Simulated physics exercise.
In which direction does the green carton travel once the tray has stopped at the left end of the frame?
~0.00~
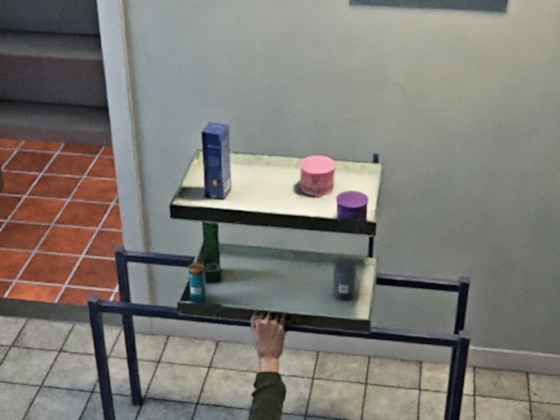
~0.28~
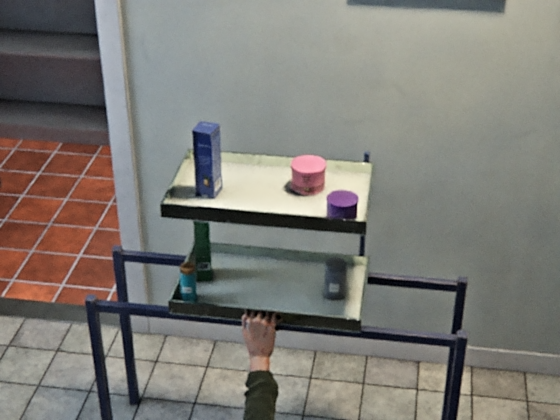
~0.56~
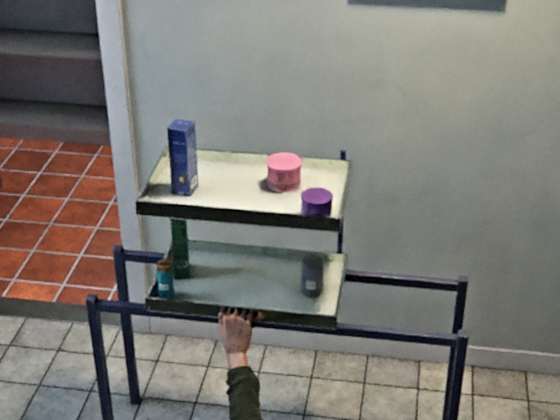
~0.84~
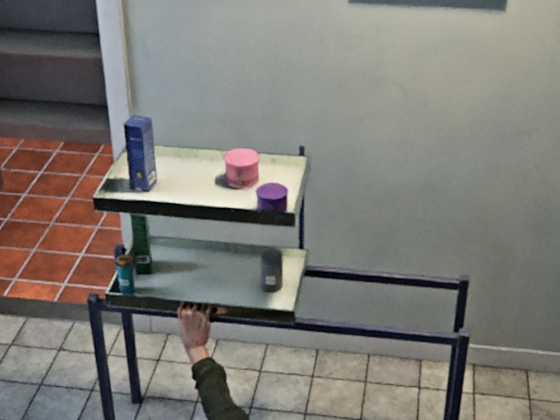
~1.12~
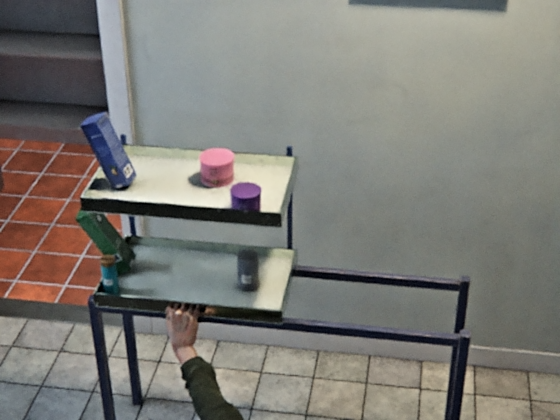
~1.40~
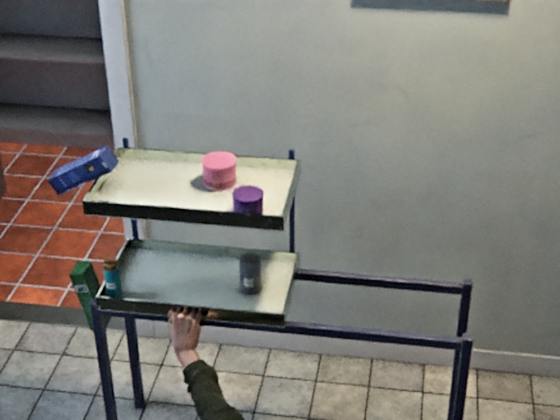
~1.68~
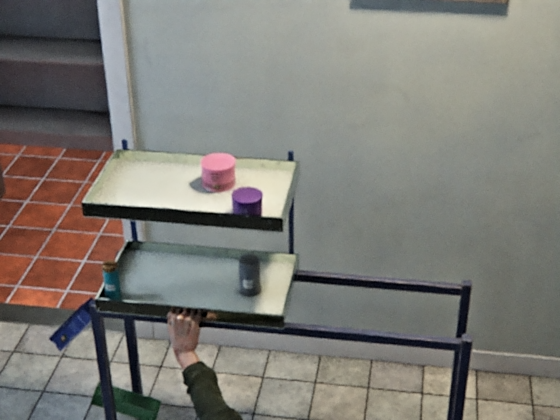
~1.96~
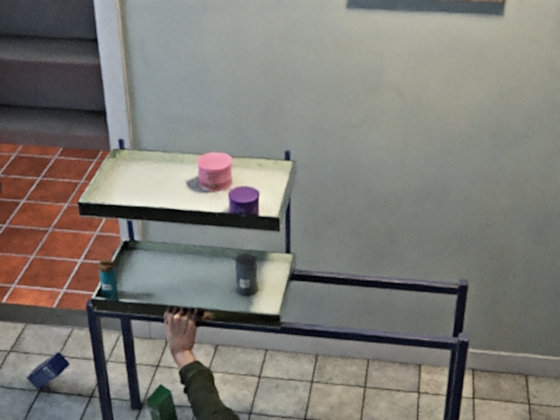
The green carton moves down, going over the left edge of the lower level toward the tiled floor.
